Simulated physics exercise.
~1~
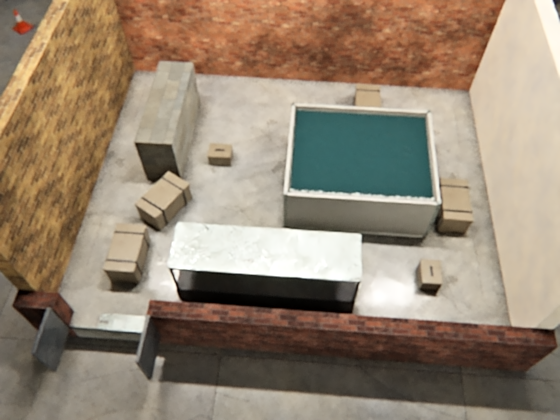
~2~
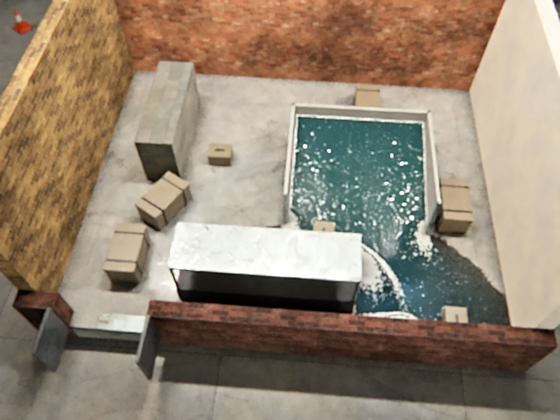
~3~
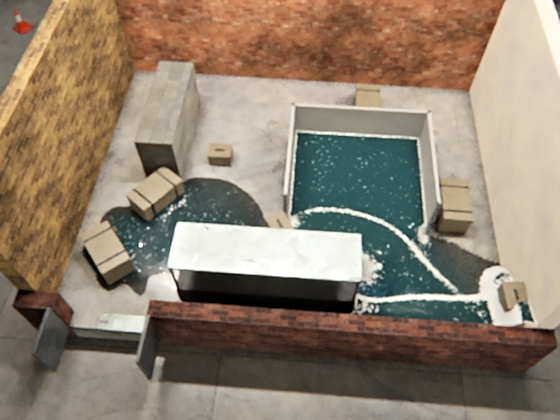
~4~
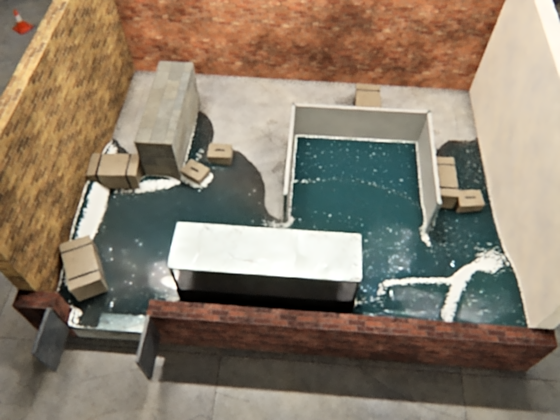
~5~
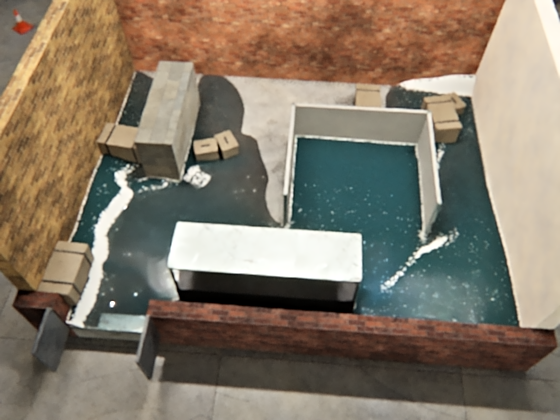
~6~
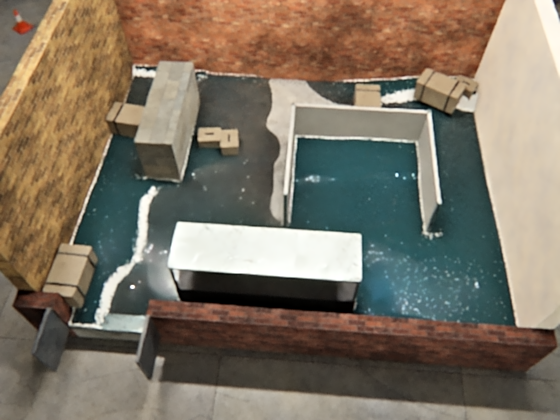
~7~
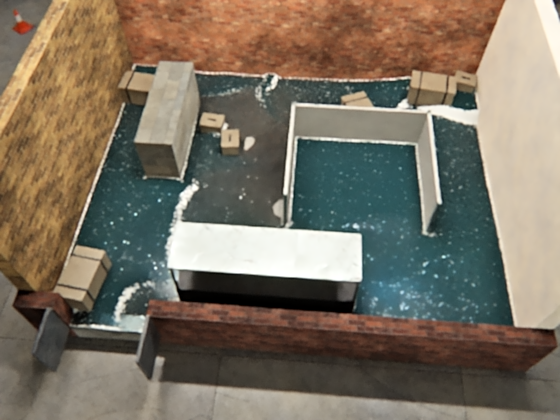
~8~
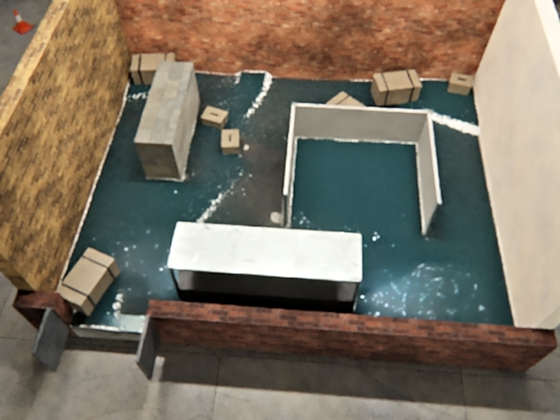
In a brick-walled bay, water bursts from an open tank, spreads, and carries boxes around.
